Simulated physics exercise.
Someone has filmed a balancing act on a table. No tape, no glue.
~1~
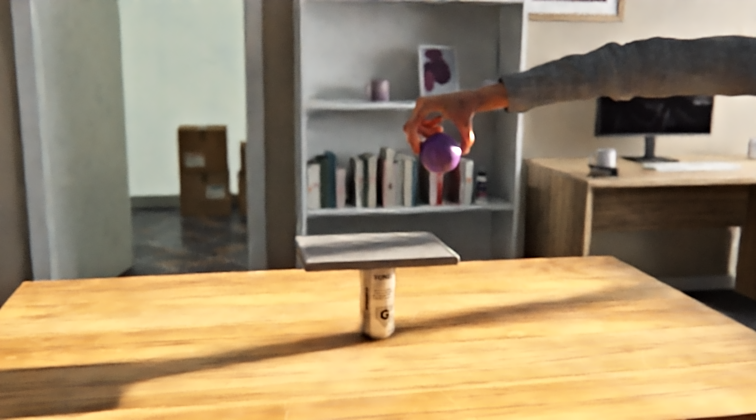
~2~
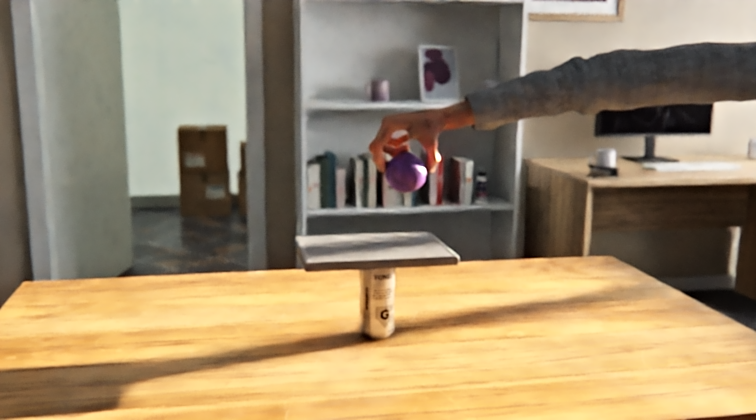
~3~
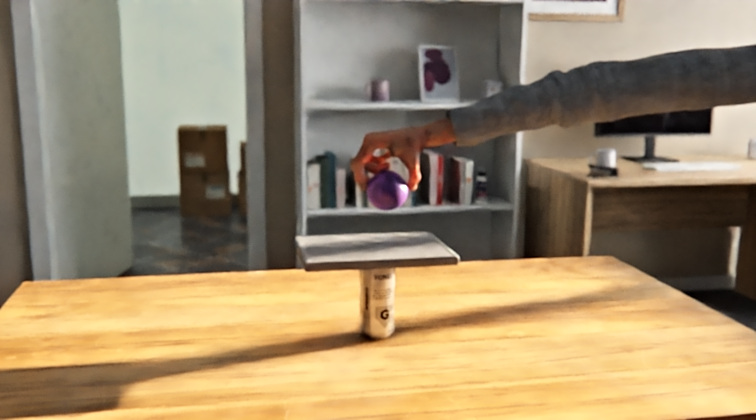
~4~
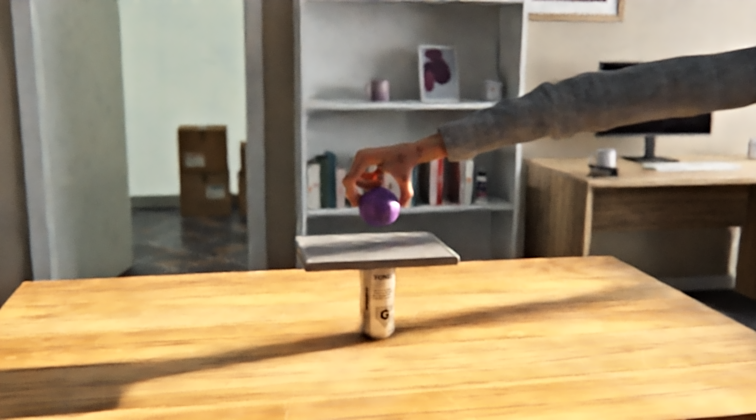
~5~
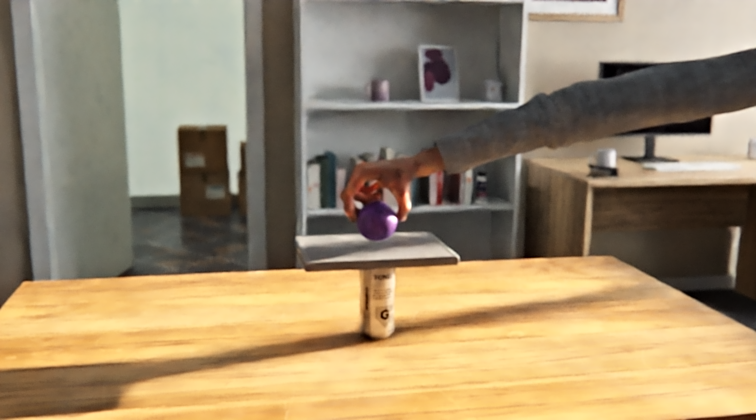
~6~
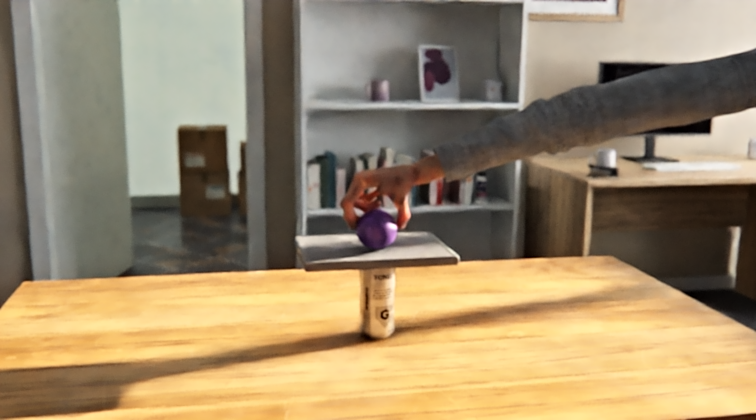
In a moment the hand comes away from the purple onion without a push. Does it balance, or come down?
It keeps its balance.
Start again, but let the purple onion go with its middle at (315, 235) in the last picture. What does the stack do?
Then it gives way.
Then, 0.20 s after the last picture, nothing has stirred.
Then, 0.40 s after the last picture, purple onion resting near (376, 230).
At rest, all 3 in place. Seen from the same camera at the end, purple onion near (376, 230). The stack holds.
